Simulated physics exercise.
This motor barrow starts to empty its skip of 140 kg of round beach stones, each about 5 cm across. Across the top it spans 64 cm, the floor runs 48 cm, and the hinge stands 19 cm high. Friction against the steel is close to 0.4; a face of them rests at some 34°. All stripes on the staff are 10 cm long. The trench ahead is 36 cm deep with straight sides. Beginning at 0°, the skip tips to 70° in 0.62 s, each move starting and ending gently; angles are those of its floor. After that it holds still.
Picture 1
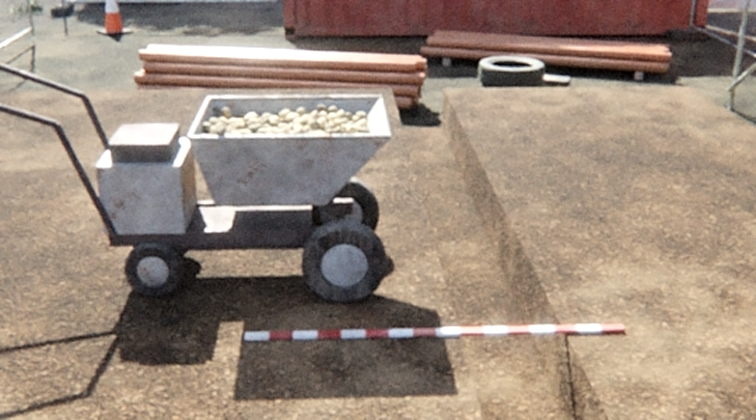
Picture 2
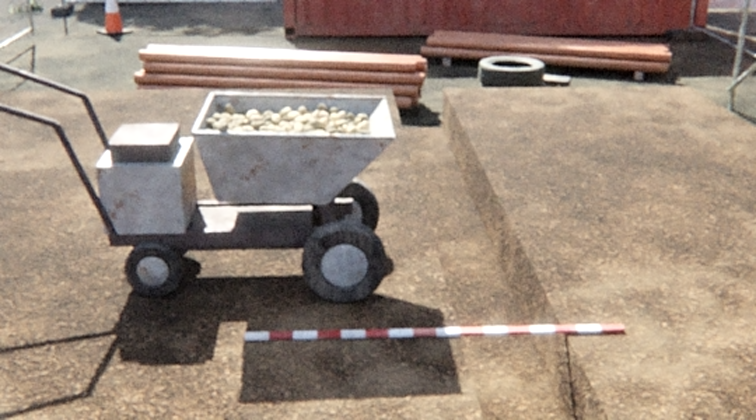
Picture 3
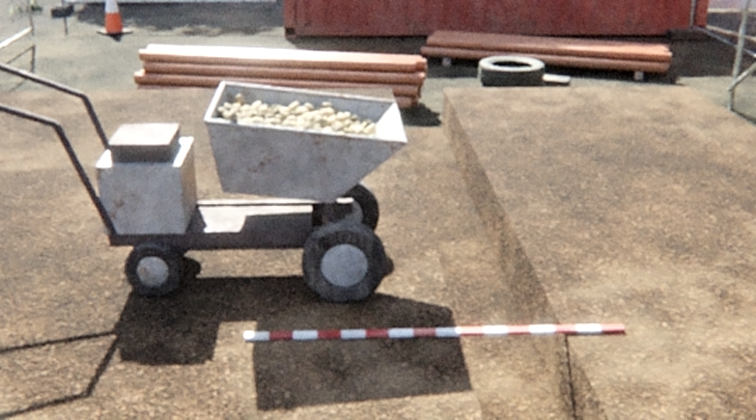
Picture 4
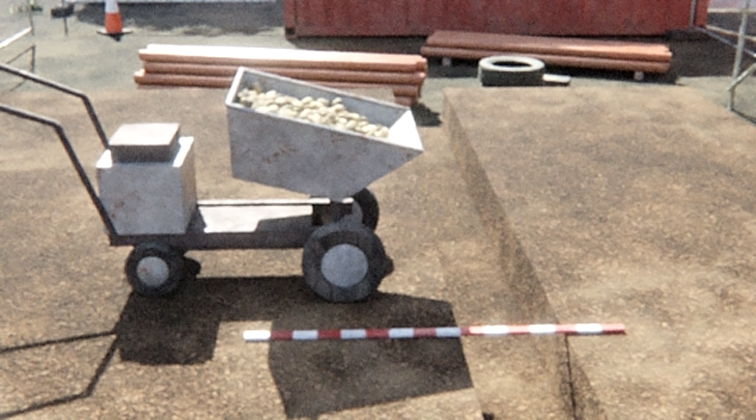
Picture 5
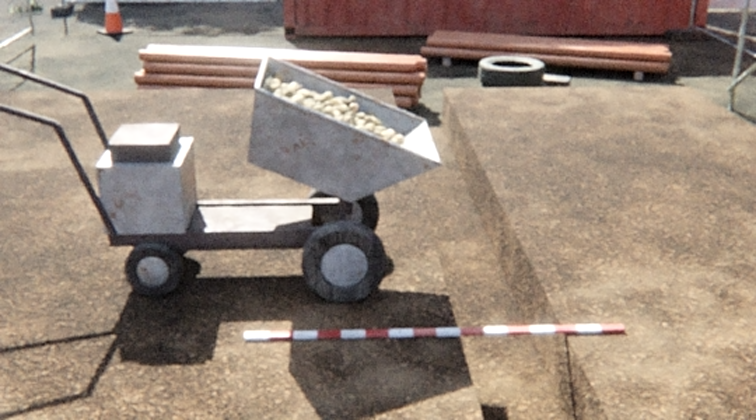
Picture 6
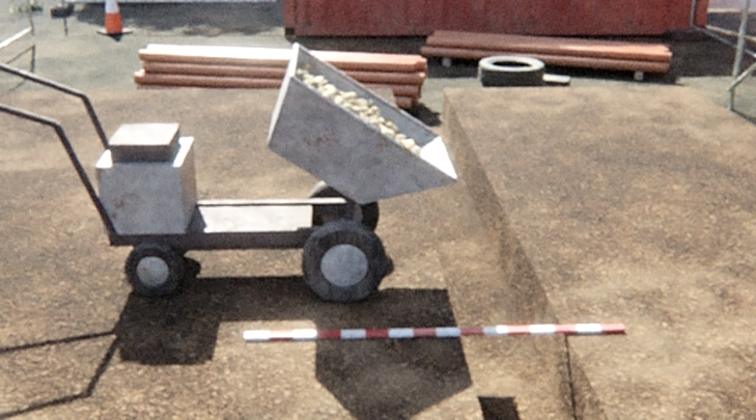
At first, a small motor barrow with a grey skip full of pale, round stones stands on brown ground behind a red-and-white striped staff. The skip then tilts gradually toward the right, its left end rising and its pointed lip lowering, while the barrow stays in place and its shadow shifts rightward.
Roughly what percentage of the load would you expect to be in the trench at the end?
I'd expect around 57 per cent.
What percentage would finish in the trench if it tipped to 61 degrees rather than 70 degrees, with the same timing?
It would be near 65 per cent.
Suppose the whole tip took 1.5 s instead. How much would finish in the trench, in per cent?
With that timing, about 85 per cent.
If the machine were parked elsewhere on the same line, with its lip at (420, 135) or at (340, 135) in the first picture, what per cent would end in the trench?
That gives roughly 30 per cent and roughly 95 per cent.
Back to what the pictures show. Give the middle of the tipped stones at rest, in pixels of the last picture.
(525, 311).
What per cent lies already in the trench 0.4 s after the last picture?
Around 30 per cent of it.
Then, 0.2 s after the last picture the floor is at 58°, 100 % in the skip; the foremost stones are at (465, 205).
Then, 0.4 s after the last picture the floor is at 70°, 65 % in the skip, 30 % in the trench, 5 % past the trench; the foremost stones are at (559, 269).
Then, 0.8 s after the last picture the floor is at 70°, 11 % in the skip, 46 % in the trench, 43 % past the trench; the foremost stones are at (736, 264).
Then, 2.7 s after the last picture the floor is at 70°, 0 % in the skip, 57 % in the trench, 43 % past the trench; the foremost stones are past the picture's edge.
